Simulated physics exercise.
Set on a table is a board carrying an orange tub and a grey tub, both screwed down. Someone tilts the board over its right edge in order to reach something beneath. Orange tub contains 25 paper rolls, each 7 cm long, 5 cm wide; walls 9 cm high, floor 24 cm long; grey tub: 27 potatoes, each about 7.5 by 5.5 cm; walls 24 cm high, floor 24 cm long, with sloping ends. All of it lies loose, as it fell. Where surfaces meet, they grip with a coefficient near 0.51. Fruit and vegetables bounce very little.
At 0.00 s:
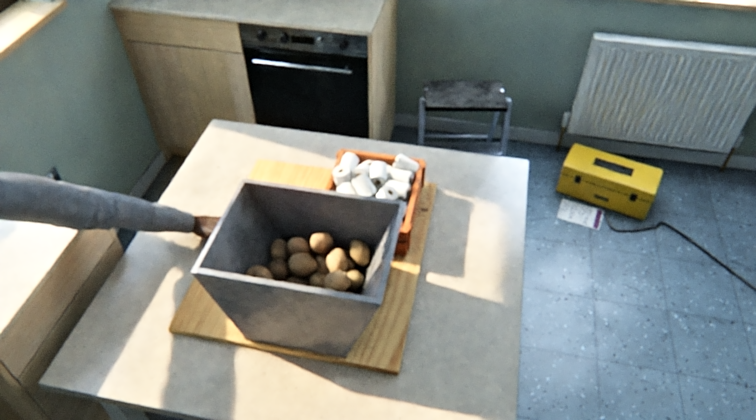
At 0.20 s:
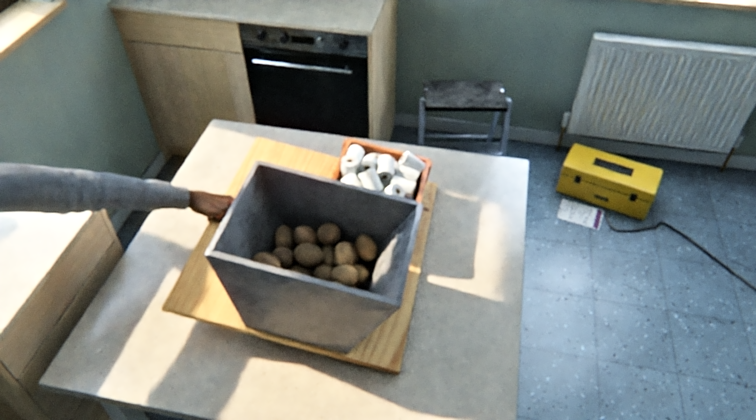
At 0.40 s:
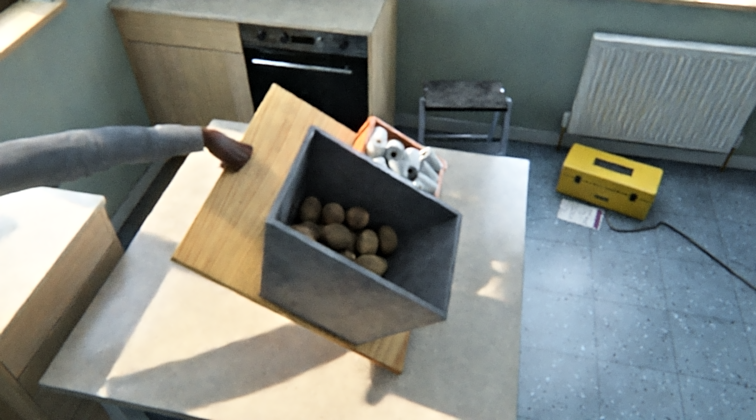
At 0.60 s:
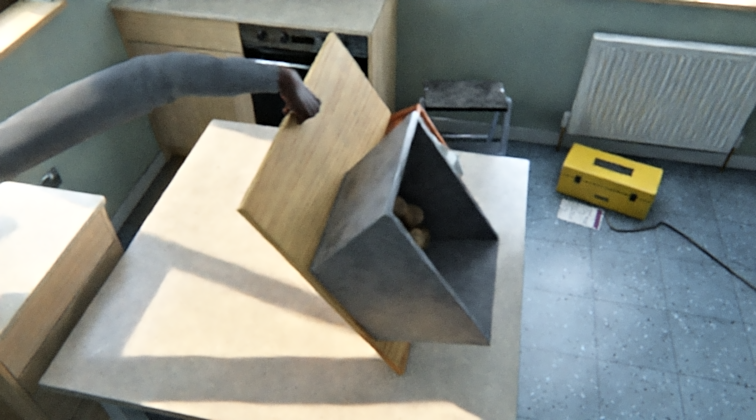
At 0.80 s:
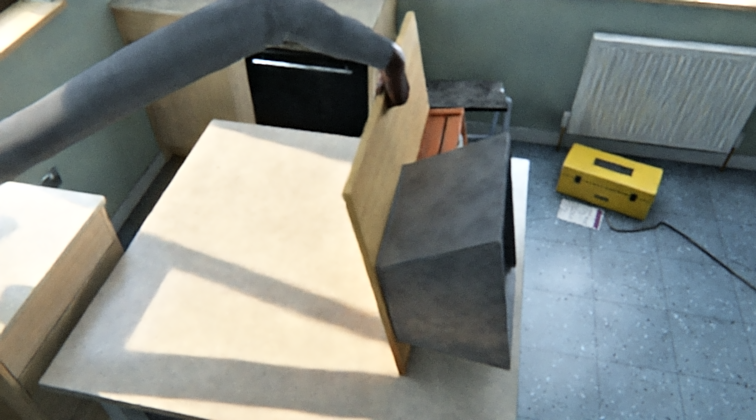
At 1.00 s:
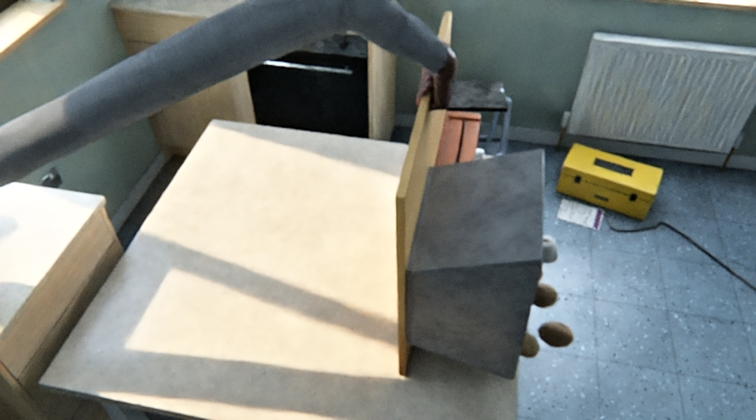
A gloved hand lifted the left side of a wooden board on a table until it stood upright, turning the grey and orange tubs sideways as brown lumps came out of the grey one.
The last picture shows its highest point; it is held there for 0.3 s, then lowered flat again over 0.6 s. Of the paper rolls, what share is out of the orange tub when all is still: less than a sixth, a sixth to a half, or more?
Outflow: Exceeds half.
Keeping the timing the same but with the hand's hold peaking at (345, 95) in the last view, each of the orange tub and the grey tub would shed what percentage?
Orange tub 40%, grey tub 20%.
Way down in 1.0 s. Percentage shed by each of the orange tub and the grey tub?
Orange tub 70, grey tub 90 per cent.
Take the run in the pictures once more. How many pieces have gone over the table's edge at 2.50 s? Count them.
Number of pieces - roughly 30.
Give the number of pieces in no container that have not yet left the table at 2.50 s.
I'd say close to 14 in all.
After 1.24 s, tilt 88°; orange tub 11 in, 14 out and grey tub 15 in, 12 out.
After 1.54 s, tilt 57°; orange tub 8 in, 17 out and grey tub 5 in, 22 out.
After 1.96 s, tilt 0°; orange tub 7 in, 18 out and grey tub 1 in, 26 out.
Final count (at 2.50 s), orange tub 7 in, 18 out and grey tub 1 in, 26 out. Asked share, 18 of 25, 72 per cent.
